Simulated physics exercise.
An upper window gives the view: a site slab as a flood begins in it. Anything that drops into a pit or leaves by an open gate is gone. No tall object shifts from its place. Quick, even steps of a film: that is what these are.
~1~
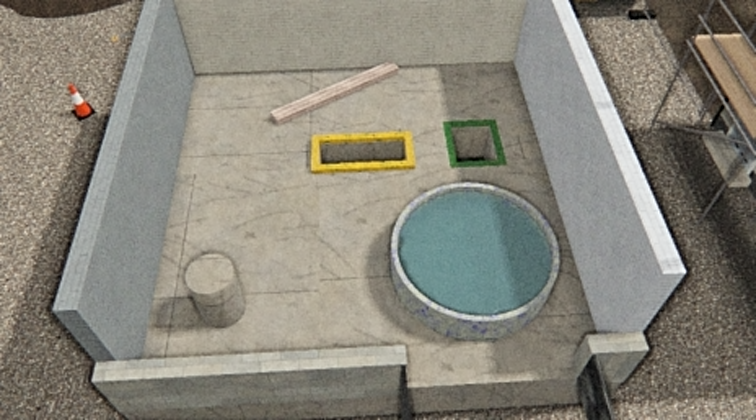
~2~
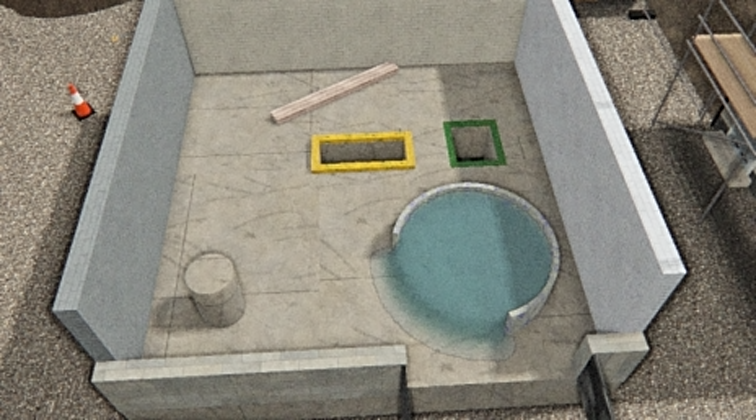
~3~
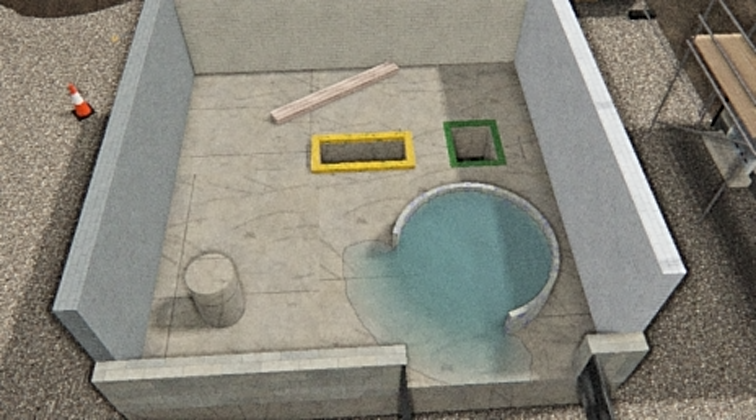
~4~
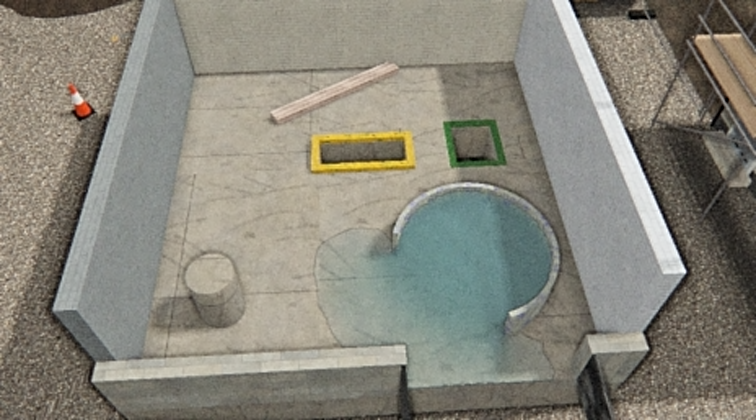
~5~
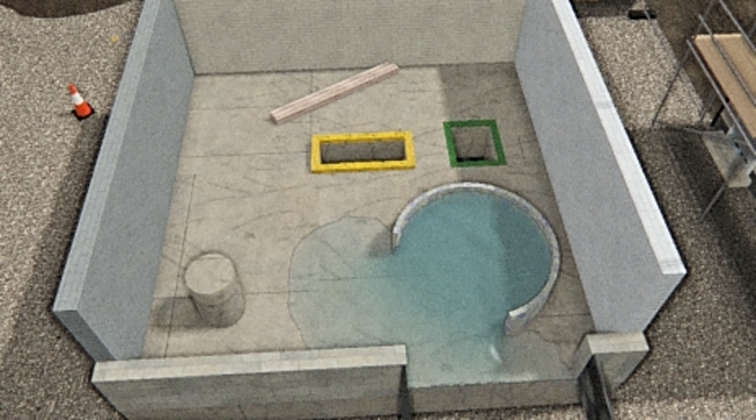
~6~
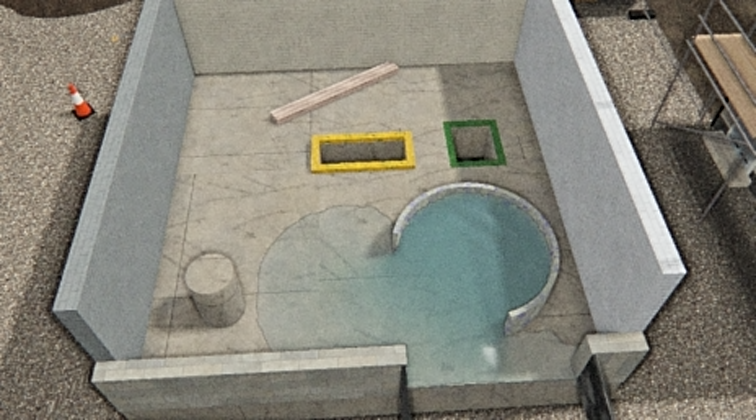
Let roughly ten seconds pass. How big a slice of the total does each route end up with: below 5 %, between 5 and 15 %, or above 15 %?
At the end, the gate will take beyond fifteen per cent, the yellow pit will take below five per cent, the green pit will take below five per cent.
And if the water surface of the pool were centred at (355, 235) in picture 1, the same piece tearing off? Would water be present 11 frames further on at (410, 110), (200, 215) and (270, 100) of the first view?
Spot one unwetted, spot two wetted, spot three unwetted.
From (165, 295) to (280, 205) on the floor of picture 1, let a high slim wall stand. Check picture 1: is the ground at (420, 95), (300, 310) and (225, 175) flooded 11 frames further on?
Untouched, swamped, untouched.
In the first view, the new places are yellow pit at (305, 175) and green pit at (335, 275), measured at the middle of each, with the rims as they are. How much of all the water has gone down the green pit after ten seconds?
Share for the green pit: 20 percent.
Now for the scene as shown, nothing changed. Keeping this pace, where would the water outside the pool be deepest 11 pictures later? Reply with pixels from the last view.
Close to (138, 385).
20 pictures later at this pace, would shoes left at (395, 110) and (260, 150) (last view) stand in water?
In that order, the first is spared and the second spared.
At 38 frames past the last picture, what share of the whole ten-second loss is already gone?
Estimate: Some 90 %.
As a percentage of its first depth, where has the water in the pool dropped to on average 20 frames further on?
Somewhere around 20 %, give or take.
A moment on, water covers 25 % of the floor; the gate 14 %, the yellow pit 0 %, the green pit 0 %.
Next, water covers 25 % of the floor; the gate 23 %, the yellow pit 0 %, the green pit 0 %.
Then, water covers 35 % of the floor; the gate 31 %, the yellow pit 0 %, the green pit 0 %.
Later, water covers 60 % of the floor; the gate 37 %, the yellow pit 0 %, the green pit 0 %.
In the end, water covers 80 % of the floor; the gate 40 %, the yellow pit 0 %, the green pit 1 %.
